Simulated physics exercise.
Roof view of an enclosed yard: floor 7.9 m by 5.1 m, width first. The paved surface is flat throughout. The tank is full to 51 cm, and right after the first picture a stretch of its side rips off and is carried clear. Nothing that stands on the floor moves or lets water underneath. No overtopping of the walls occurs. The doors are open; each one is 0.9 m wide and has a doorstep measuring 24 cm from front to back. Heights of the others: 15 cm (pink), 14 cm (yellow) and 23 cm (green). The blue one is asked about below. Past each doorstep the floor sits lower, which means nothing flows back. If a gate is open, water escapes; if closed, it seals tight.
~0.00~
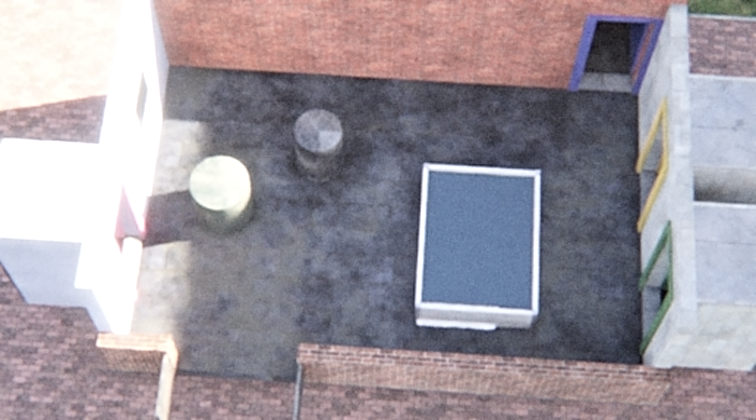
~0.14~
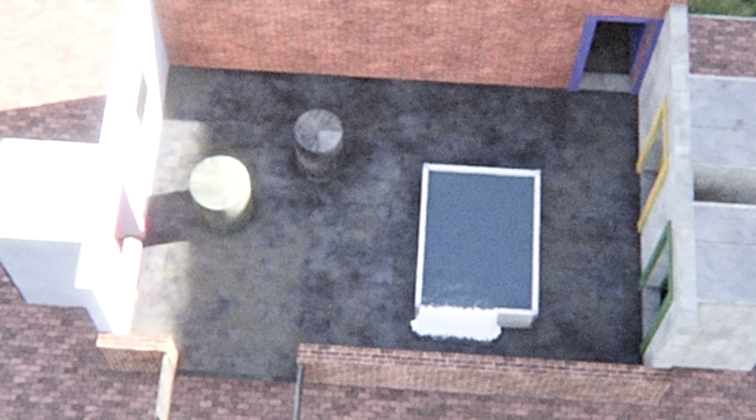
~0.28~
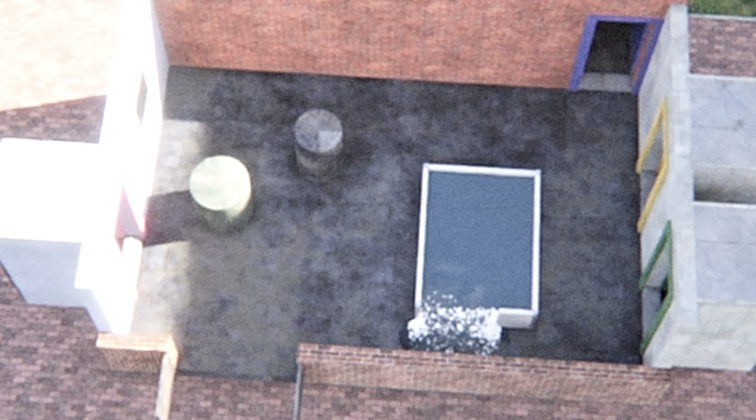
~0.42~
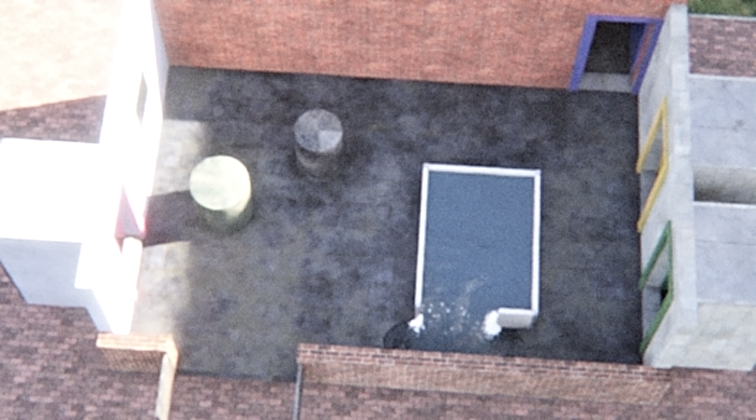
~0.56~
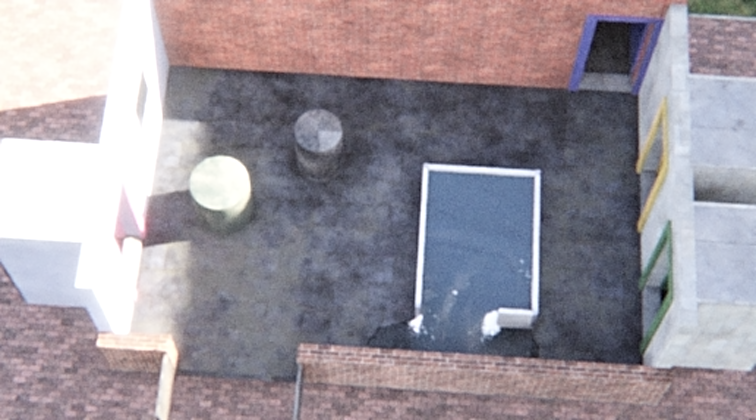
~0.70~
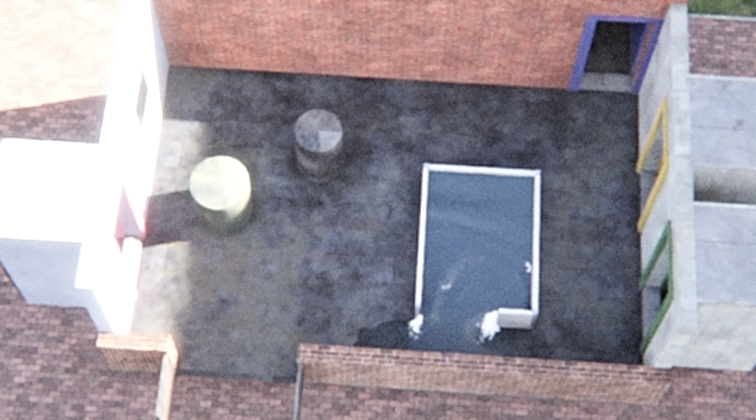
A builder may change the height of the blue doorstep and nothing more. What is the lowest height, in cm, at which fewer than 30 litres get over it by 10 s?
7.5 cm.
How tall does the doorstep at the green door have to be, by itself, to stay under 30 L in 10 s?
For green, a step near 13.5 cm.
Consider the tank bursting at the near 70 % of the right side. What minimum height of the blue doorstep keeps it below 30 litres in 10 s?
I'd say close to 14.0 cm.
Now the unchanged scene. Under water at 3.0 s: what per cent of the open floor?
Wet share: Near 40 %.
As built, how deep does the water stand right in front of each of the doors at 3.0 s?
Lab note, depth in cm: Pink 15; yellow 4; green 20; blue 0.
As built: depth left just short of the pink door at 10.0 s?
About 6.0 cm.
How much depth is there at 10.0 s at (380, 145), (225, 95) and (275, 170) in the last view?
The three readings, in order, are 7, 5 and 4 cm.
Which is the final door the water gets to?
The blue one.
After 1.4 s water covers 15 % of the floor, deepest (40 cm) near (444, 371); it has not reached the blue door.
After 3.0 s water covers 40 % of the floor, deepest (26 cm) near (456, 372); it has not reached the blue door.
After 10.0 s water covers 95 % of the floor, deepest (9 cm) near (444, 371); 7 cm at the blue door, 0 litres in over its 16 cm doorstep.
At the blue door as built, the water arrived by 4.0 s and peaked near 13 cm at 4.6 s.
Run again over the same 10 s with other heights there, 43 litres in over 6.5 cm, 11 litres over 9 cm. The limit of 30 litres is kept from about 7.5 cm up.
